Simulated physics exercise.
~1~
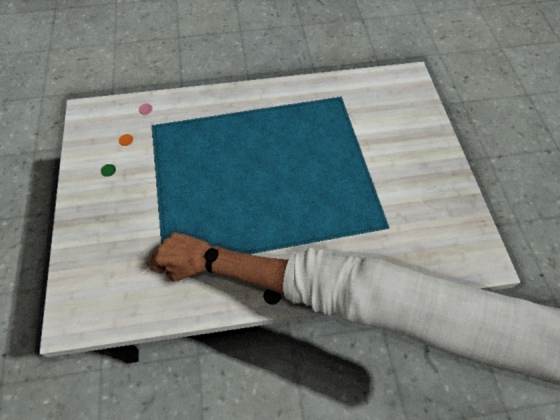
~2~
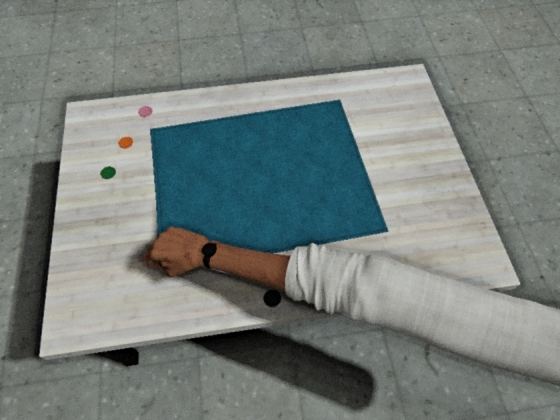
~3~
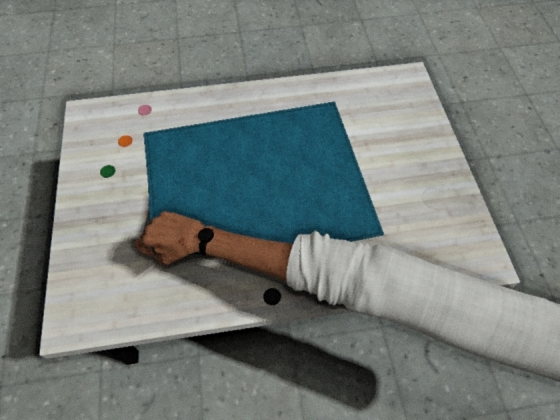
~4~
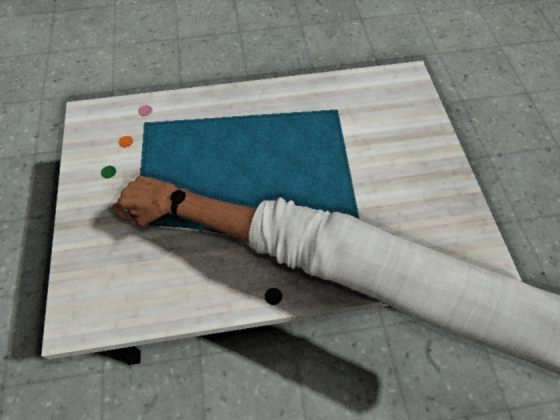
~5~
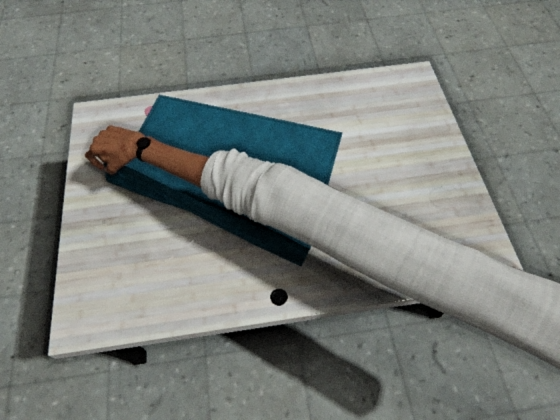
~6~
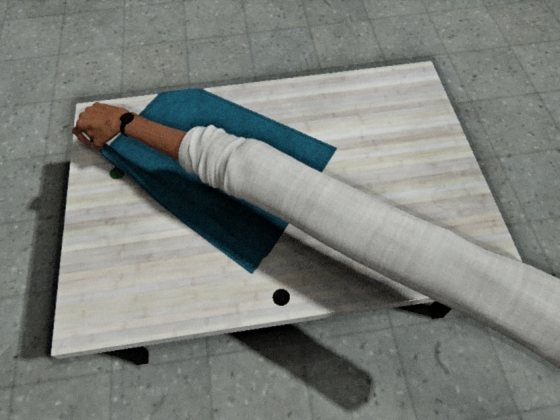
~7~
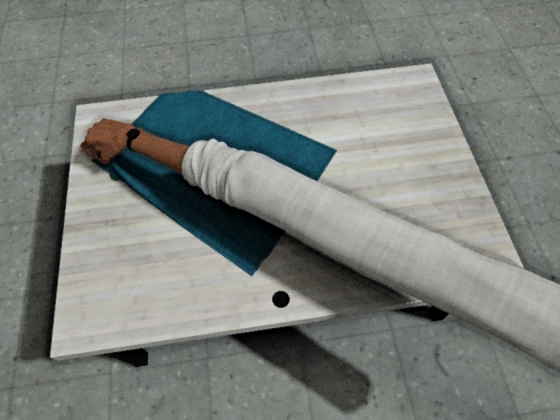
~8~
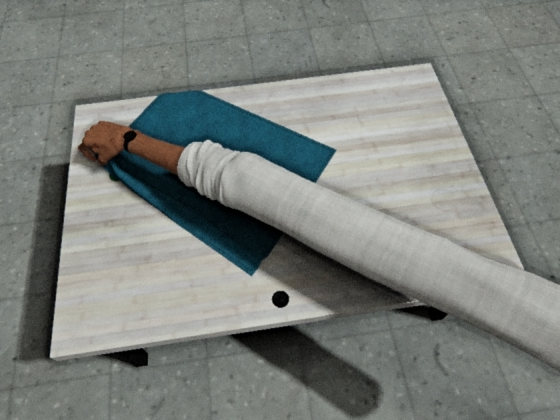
A teal cloth napkin lies flat on a pale wooden side table, seen from above at an angle by a slightly swaying camera. Pink, orange and green discs sit near its left edge, and a black cap rests near the table's front edge. A hand with a dark watch and white sleeve grips the napkin's near left corner, draws it slightly left, then pulls it up and left across the table. The cloth turns and folds as it slides over the discs. It ends askew and rumpled, covering all three, with the hand still at its corner and the black cap uncovered.
